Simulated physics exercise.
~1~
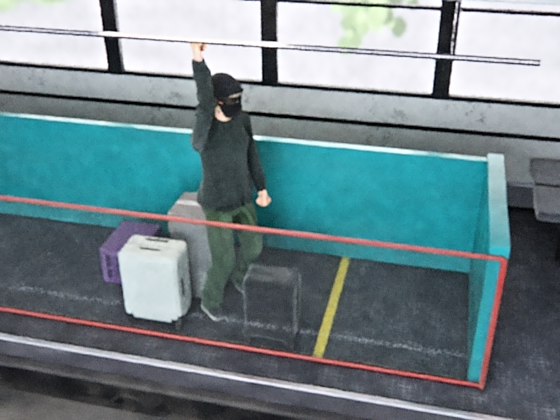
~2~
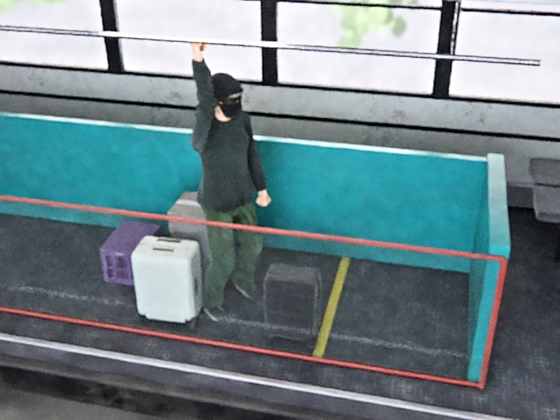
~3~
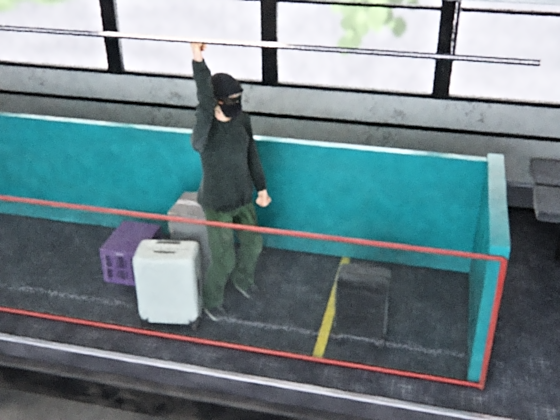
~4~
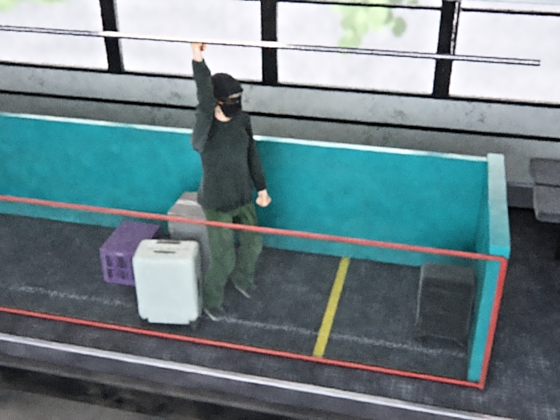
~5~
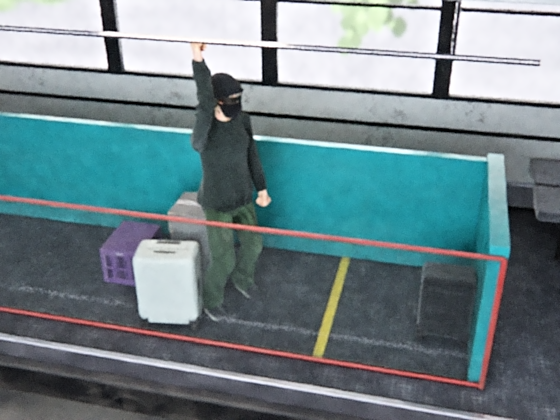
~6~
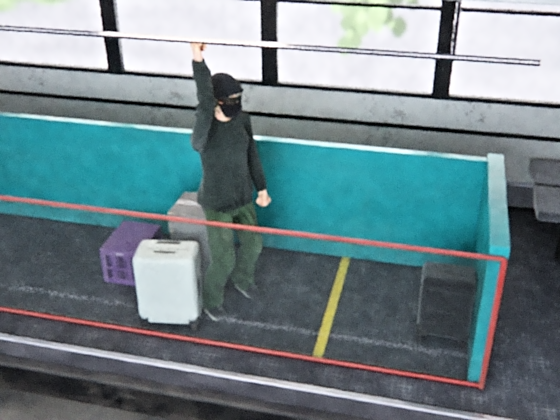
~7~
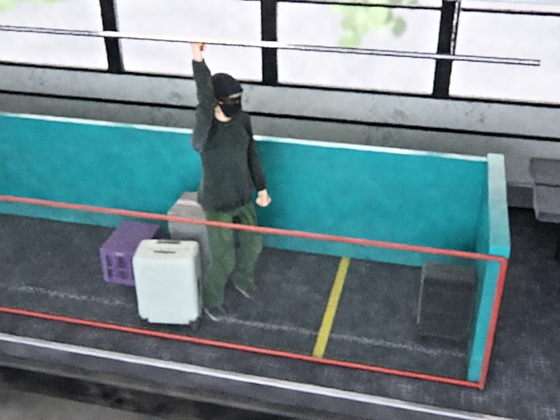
A masked passenger in a black cap, dark top and green trousers stands with one arm raised to a rail in a luggage bay, seen from above and to one side. Teal panels and a red-edged clear front enclose the bay. A purple crate, a grey case and a white case sit around the passenger's legs, left of a yellow floor line. The white case shifts slightly right and stops, while a small dark case slides right across the line. It comes to rest upright by the right end panel, and everything stays still.
